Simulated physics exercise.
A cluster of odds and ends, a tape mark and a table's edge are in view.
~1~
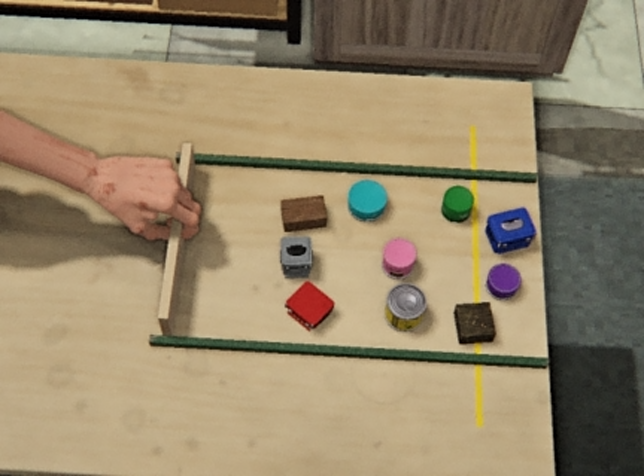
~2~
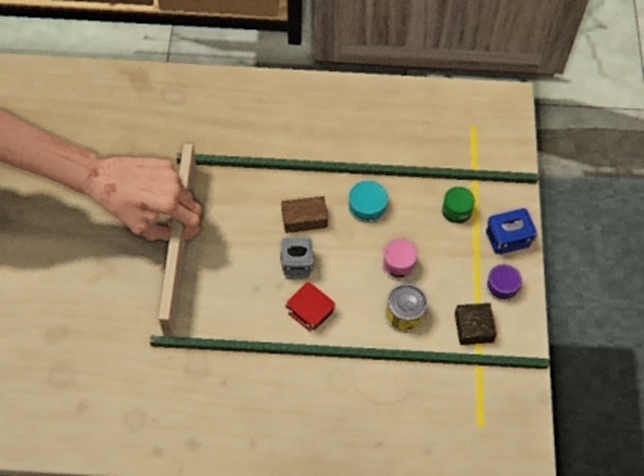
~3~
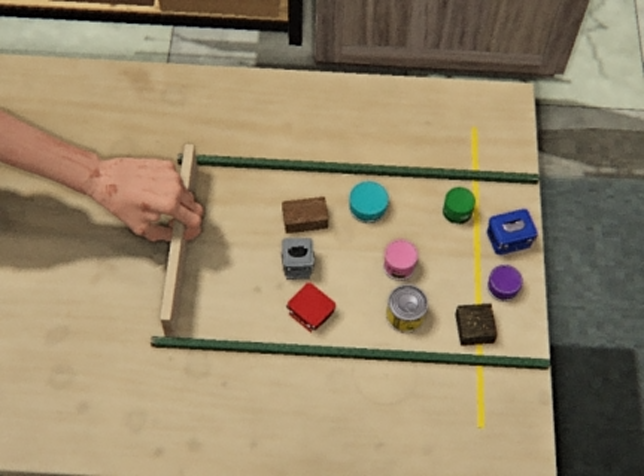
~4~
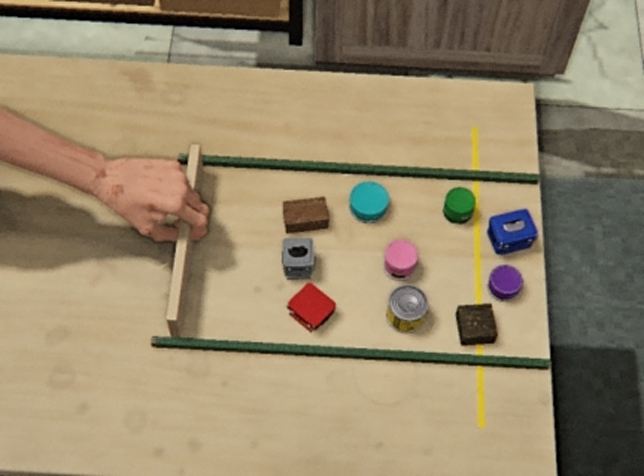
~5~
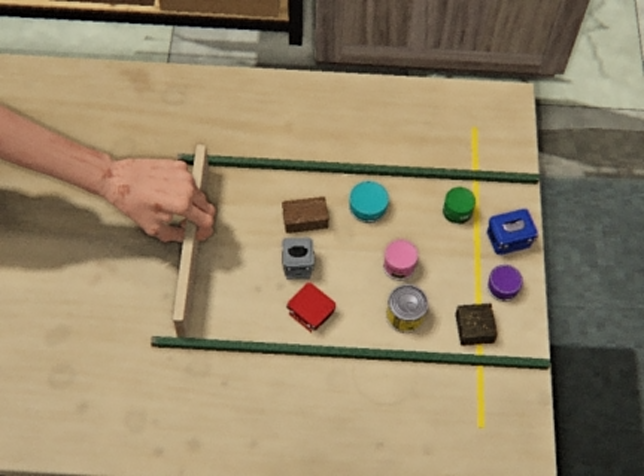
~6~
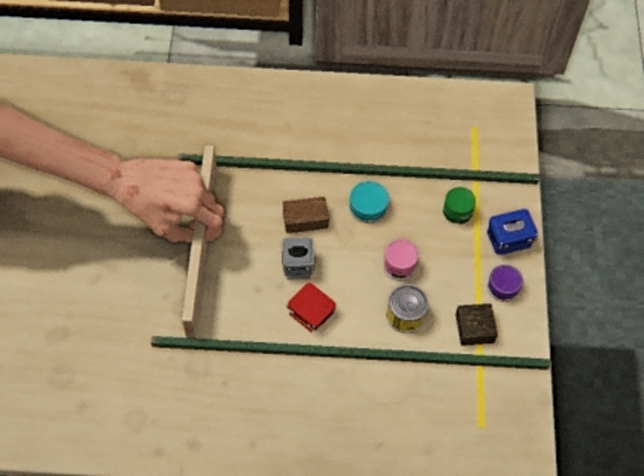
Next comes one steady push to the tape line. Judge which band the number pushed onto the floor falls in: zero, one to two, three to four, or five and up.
Pieces going over the end will number one or two.
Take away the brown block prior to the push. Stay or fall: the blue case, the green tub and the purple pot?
Blue case still up, green tub still up, purple pot down.
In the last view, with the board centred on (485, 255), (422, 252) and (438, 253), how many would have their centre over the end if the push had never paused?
Counts per position: 3 / 0 / 0.
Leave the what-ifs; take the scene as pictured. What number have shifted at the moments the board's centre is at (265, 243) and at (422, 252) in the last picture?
That gives 0 for the first and 8 for the second.
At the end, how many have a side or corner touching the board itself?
It's touching 4 at the end.
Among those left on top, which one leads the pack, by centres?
Foremost one: Blue case.
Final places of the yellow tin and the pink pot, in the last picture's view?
Listed in order, first is (537, 305) and the other is (525, 264).
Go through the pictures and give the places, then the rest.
Blue case (510, 231); purple pot (503, 282); black block (474, 323); board (178, 237); tape (476, 265), in the first frame.
Purple pot (504, 283); yellow tin (406, 309), in the second frame.
Black block (476, 324); red case (312, 308), in the third frame.
Blue case (512, 232); board (186, 239), in the fourth frame.
Purple pot (505, 283); pink pot (401, 260), in the fifth frame.
Blue case (512, 232); purple pot (505, 283); black block (476, 324); board (201, 239); tape (478, 265), in the sixth frame.
Soon after, none off yet; blue case at rest near (512, 232); purple pot at rest near (505, 283); black block at rest near (476, 324).
Then, none off yet; blue case at rest near (512, 232); purple pot at rest near (505, 283); black block moving near (486, 327).
At rest, the number that fall off is one or two; fallen, black block and purple pot.
